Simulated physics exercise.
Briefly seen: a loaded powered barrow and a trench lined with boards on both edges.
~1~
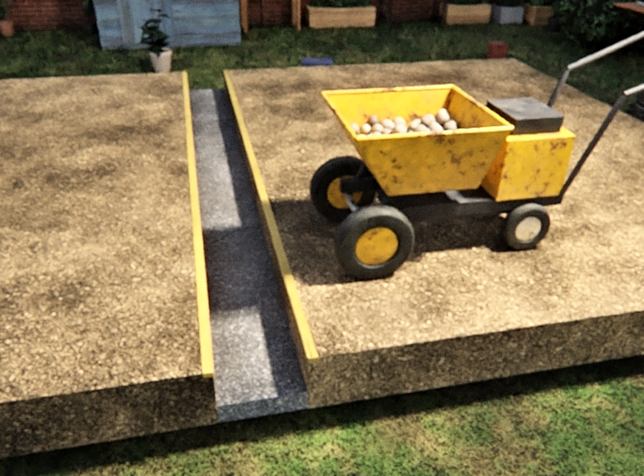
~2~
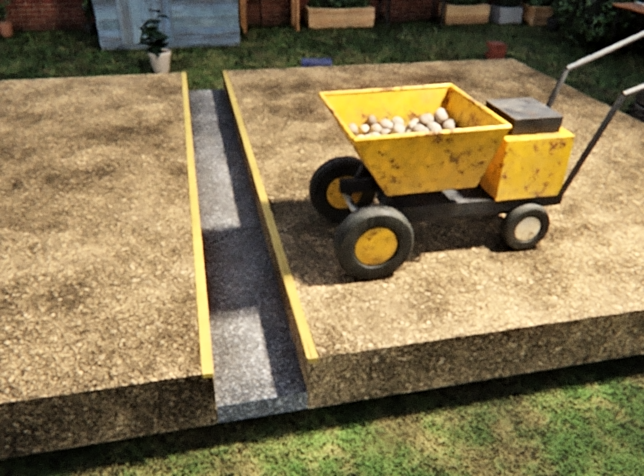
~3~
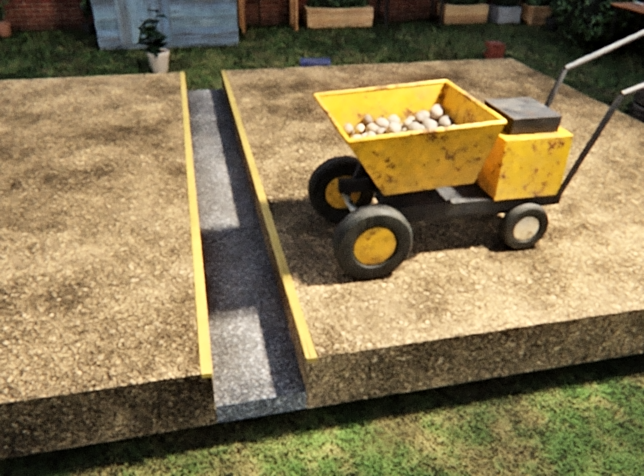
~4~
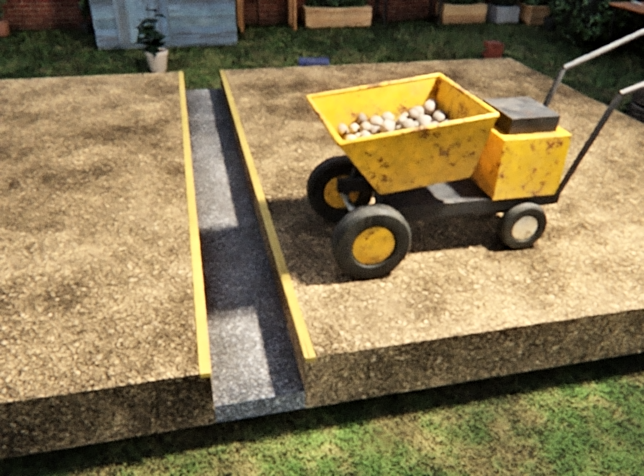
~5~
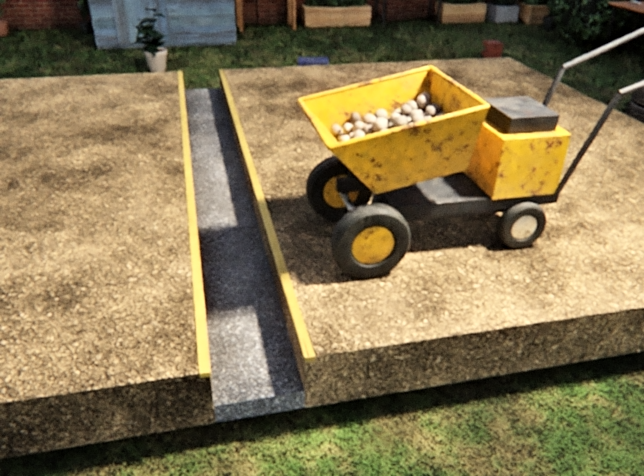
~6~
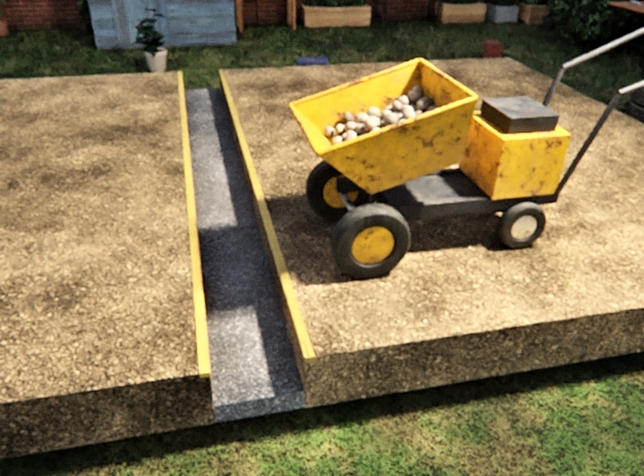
A yellow barrow's skip, loaded with pebbles, gradually tilts toward the trench on its left.
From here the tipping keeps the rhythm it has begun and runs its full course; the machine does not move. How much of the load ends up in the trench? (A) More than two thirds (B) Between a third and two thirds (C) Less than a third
A, more than two thirds.
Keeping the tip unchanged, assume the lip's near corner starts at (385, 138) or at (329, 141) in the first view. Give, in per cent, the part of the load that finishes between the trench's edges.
100 % and 40 %.
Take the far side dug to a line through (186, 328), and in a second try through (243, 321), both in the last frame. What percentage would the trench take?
100 %, then 20 %.
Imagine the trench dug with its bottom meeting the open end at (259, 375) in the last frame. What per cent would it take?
It would be close to 60 percent.
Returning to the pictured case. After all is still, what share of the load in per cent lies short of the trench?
Share of load: Near 0 %.
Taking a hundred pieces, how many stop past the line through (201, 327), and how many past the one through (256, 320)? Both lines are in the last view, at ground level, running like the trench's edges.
I reckon some 20 per cent and some 80 per cent.
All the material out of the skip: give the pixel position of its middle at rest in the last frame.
The centre comes to rest near (219, 278).
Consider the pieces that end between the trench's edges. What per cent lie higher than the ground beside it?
Roughly 5 percent.
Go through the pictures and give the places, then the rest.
The first picture shows lip of the skip at (356, 139), level; top of the load at (425, 133), river pebbles; first edge of the trench at (300, 314); far edge at (204, 326), the trench over half as wide as the skip, and about half as deep as wide.
The second picture shows lip of the skip at (354, 140), level; top of the load at (423, 133).
The third picture shows lip of the skip at (348, 142), tipped barely; top of the load at (419, 130).
The fourth picture shows lip of the skip at (339, 144), tipped a little; top of the load at (422, 121).
The fifth picture shows lip of the skip at (329, 148), tipped a little; top of the load at (426, 122).
The sixth picture shows lip of the skip at (318, 154), tipped clearly; top of the load at (418, 117); first edge of the trench at (296, 313); far edge at (201, 326).
Soon, skip tipped steeply; all in the skip.
A while on, skip tipped steeply; nearly all in the skip; a stray few in or heaped over the trench; a stray few falling.
Towards the end, skip tipped right over; about a third in the skip; about half in or heaped over the trench; a small part beyond it; a stray few falling.
Finally, skip tipped right over; most in or heaped over the trench; about a quarter beyond it.
